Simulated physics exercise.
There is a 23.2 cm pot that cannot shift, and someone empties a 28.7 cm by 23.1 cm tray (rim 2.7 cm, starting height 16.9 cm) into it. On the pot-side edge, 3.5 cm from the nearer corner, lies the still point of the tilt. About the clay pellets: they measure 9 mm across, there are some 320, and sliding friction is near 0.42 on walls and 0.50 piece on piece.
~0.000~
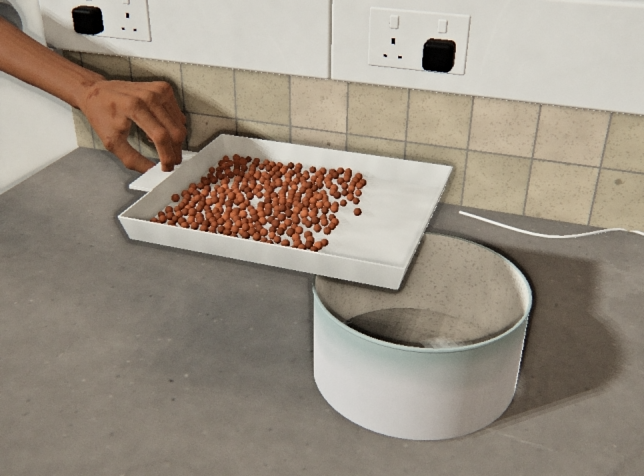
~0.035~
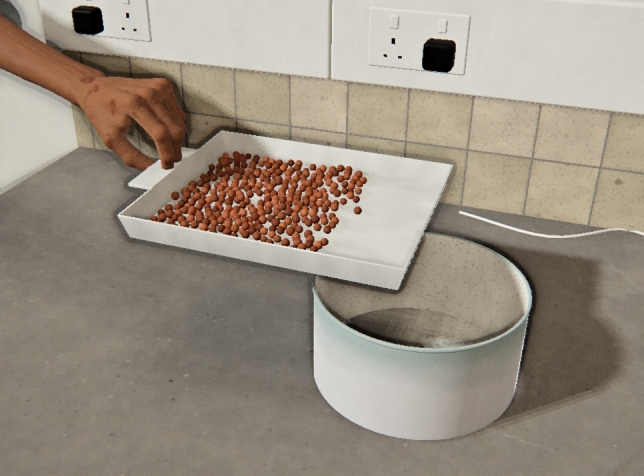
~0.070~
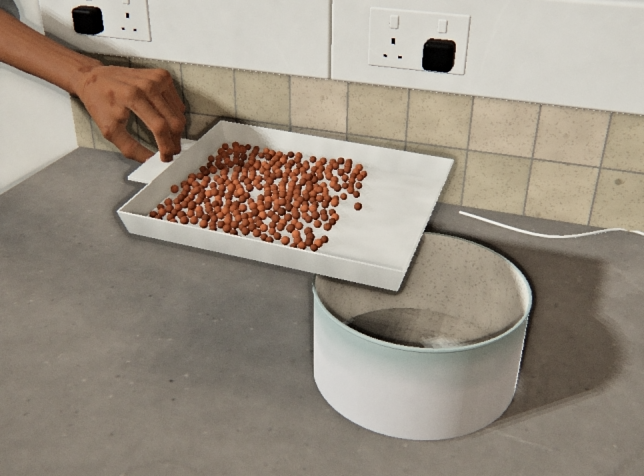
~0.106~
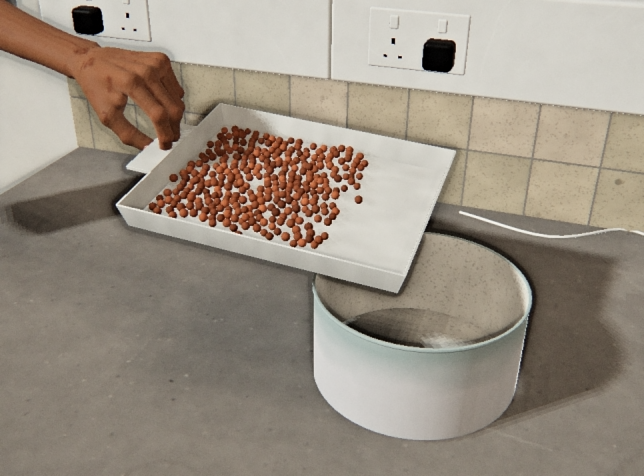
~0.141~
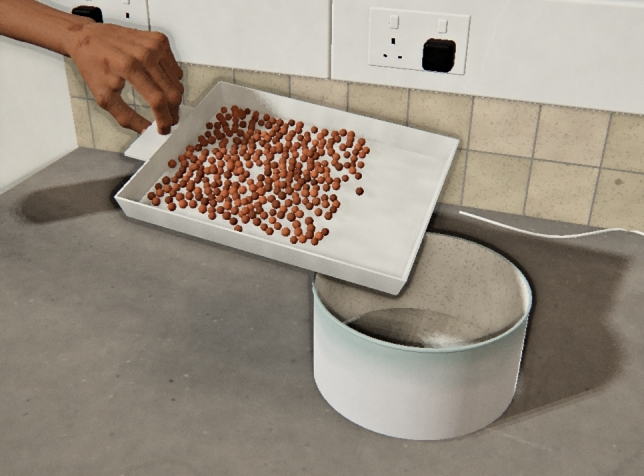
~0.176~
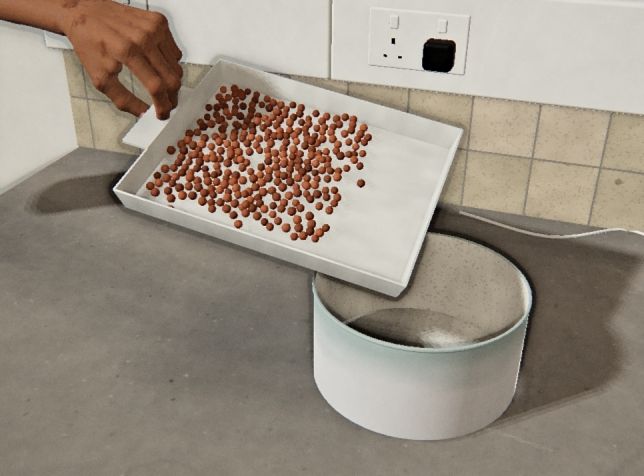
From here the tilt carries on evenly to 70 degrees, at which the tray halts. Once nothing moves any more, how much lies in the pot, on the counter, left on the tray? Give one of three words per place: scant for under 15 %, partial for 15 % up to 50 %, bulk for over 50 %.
Result: Pot: That should get only a little; counter: That should get more than half; tray: That should get a moderate amount.
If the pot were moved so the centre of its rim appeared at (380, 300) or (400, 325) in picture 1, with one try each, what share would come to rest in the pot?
Estimates: 30 % and 60 %, in that order.
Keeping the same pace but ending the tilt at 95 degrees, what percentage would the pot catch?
Around 15 in a hundred.
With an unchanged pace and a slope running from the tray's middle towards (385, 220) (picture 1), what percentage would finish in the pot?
Something like 40 in a hundred.
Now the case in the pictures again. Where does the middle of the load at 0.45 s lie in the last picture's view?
Estimated centre of load: Around (289, 170).
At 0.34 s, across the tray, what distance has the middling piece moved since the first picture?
Displacement on the tray: Roughly 2 cm.
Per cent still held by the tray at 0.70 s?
Some 40 per cent of the load.
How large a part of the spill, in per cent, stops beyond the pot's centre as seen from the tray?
Some 70 per cent of the spill lies beyond the centre.
After 0.34 s, tilt 46 degrees; the tray holds 100 %, the pot 0 %.
Then, at 0.45 s, tilt 64 degrees; the tray holds 100 %, the pot 0 %.
Then, at 0.70 s, tilt 70 degrees; the tray holds 40 %, the pot 0 %.
At rest (2.0 s), pot 0 %, counter 75 %, tray 25 %.
